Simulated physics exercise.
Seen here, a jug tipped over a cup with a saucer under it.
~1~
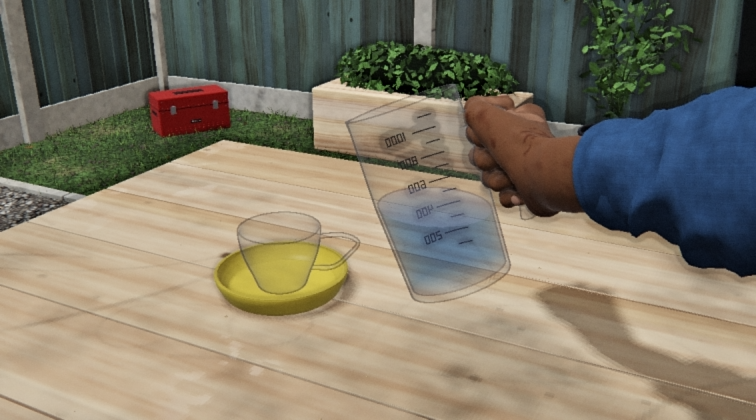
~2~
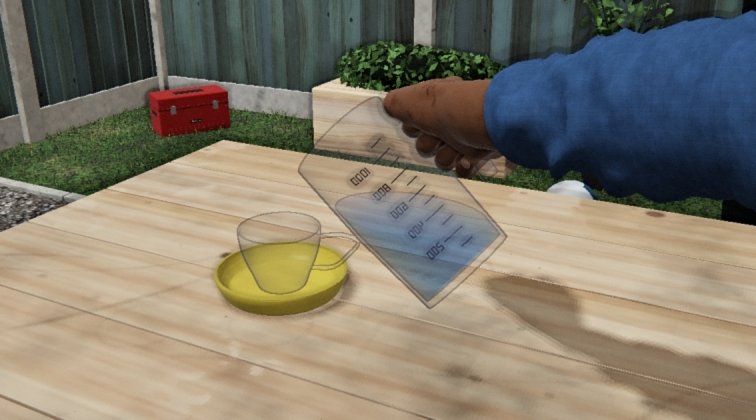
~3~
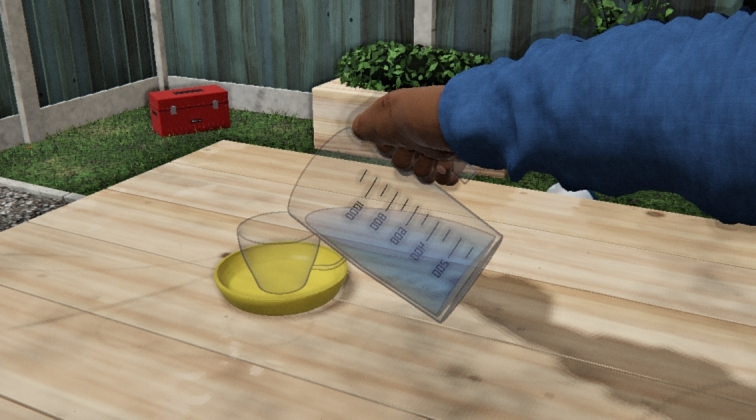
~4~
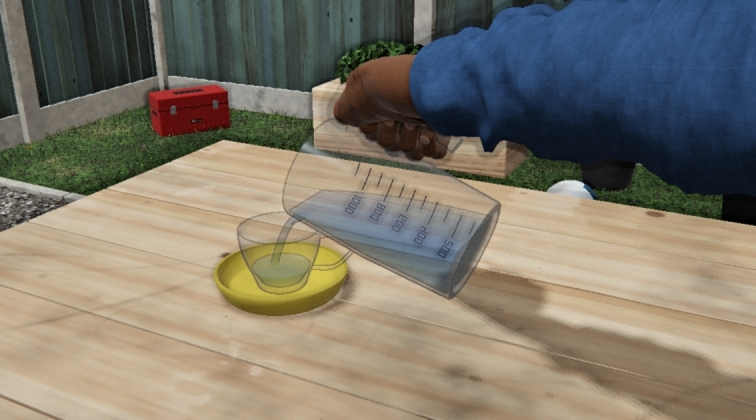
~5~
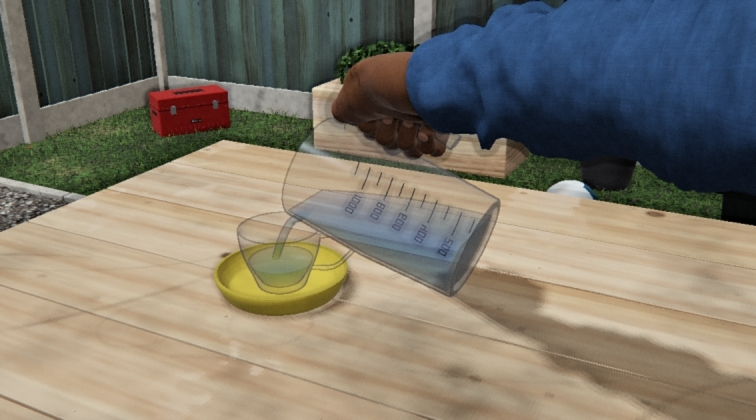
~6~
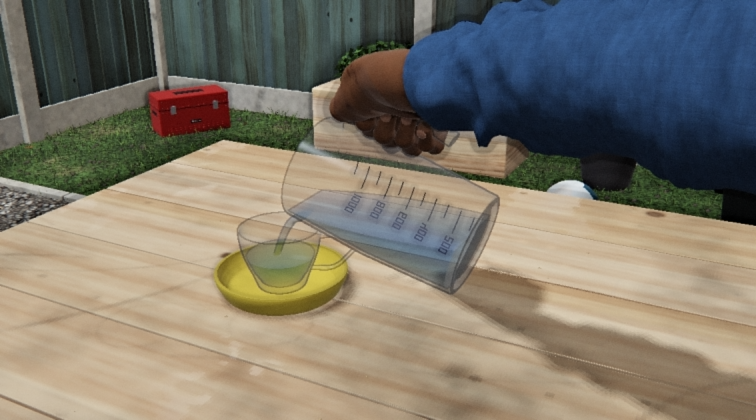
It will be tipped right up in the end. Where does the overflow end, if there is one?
The dyed water floods on to the top.
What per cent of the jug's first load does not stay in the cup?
Near 55 in a hundred.
Soon after, the cup is full to the brim; the saucer is wet, with room to spare.
Later, the cup is full to the brim; the saucer is nearly full.
In the end, the cup is full to the brim; the saucer is full and running over.
